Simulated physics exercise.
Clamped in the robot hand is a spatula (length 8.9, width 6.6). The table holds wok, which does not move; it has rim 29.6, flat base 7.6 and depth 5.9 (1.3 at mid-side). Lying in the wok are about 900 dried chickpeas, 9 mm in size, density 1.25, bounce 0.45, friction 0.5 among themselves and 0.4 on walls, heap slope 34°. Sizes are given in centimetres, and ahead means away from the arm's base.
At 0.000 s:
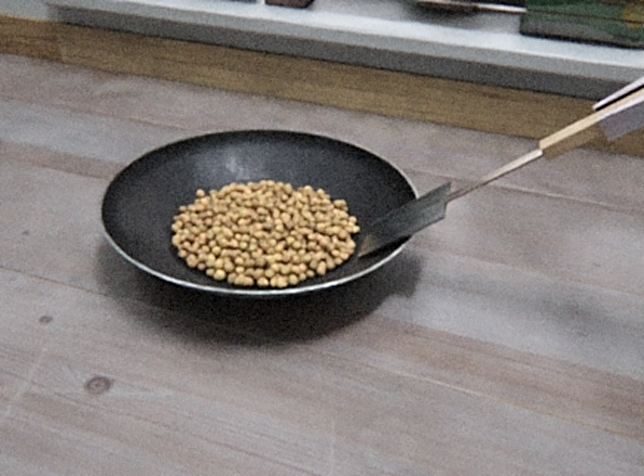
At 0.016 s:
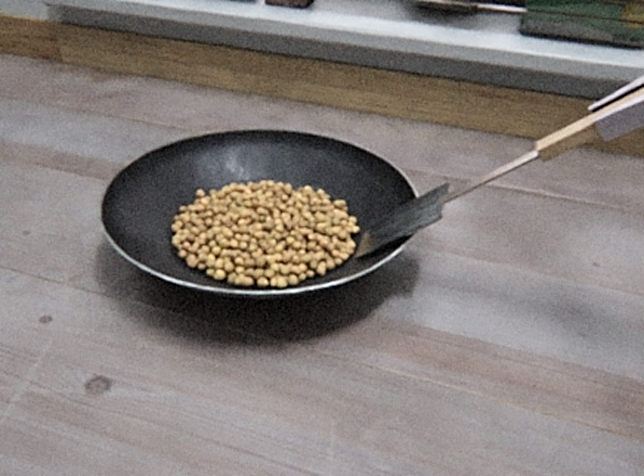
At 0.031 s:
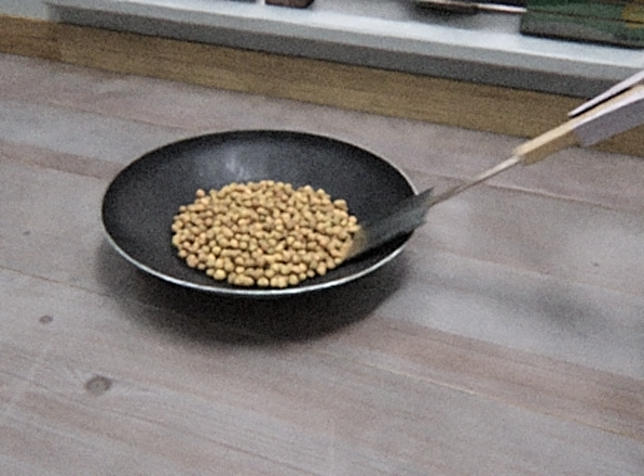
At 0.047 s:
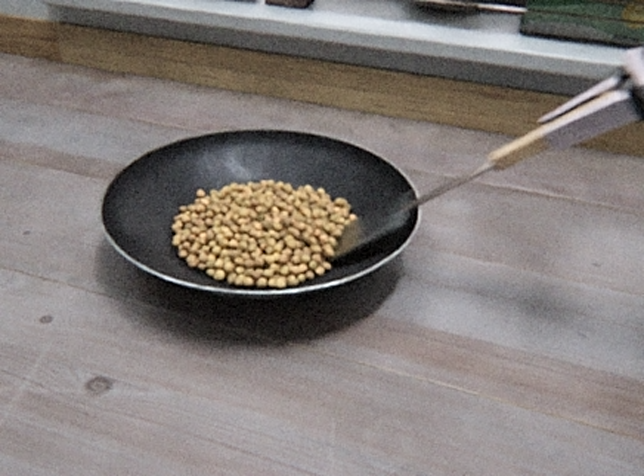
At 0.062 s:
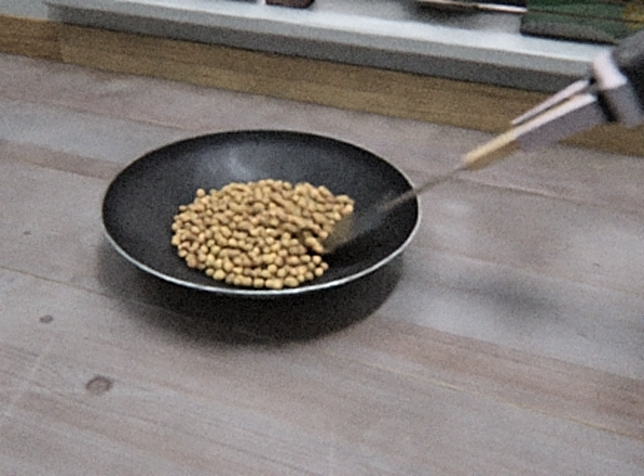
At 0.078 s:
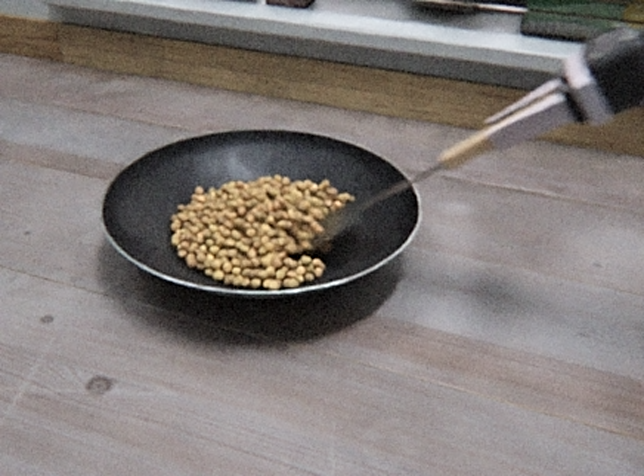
A weathered, greyish wooden tabletop is seen from above at an angle by a still camera, with a pale ledge and wooden strip along the back. A black wok with a light rim sits near the centre holding a heap of tan chickpeas, and a dark spatula reaches in from the right. The spatula, held by a partly visible robot hand, slides leftward into the heap, nudging the nearest chickpeas while the wok stays put.
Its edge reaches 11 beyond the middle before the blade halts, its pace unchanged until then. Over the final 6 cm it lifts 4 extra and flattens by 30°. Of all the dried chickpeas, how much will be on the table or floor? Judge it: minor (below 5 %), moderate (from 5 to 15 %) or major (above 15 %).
My judgement: Major.
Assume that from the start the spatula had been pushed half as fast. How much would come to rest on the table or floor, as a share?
About 15 in a hundred.
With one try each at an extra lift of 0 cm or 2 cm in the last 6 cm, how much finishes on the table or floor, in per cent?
Some 20 and 30 per cent.
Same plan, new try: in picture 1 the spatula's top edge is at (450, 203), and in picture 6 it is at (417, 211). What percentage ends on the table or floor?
About 5 per cent.
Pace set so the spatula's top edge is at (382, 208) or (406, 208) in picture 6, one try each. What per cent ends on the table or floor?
First try about 25 %, second try about 10 %.
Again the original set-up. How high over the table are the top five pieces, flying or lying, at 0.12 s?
Height: Approx. 7 cm.
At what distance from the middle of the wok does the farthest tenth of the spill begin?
I'd put it at about 80 centimetres.
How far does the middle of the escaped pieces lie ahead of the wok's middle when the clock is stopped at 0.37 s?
28 cm.
By 0.12 s, sloping 42°, highest piece 7 above the table; 900 in the wok.
By 0.15 s, sloping 35°, highest piece 8 above the table; 900 in the wok.
By 0.37 s, sloping 12°, highest piece 16 above the table; 651 in the wok, 61 on the table or floor, 188 on the blade or in flight.
By 1.42 s, sloping 12°, highest piece 5 above the table; 651 in the wok, 249 on the table or floor.
Final count, 651 in the wok, 249 on the table or floor. That is 28 % on the table or floor.
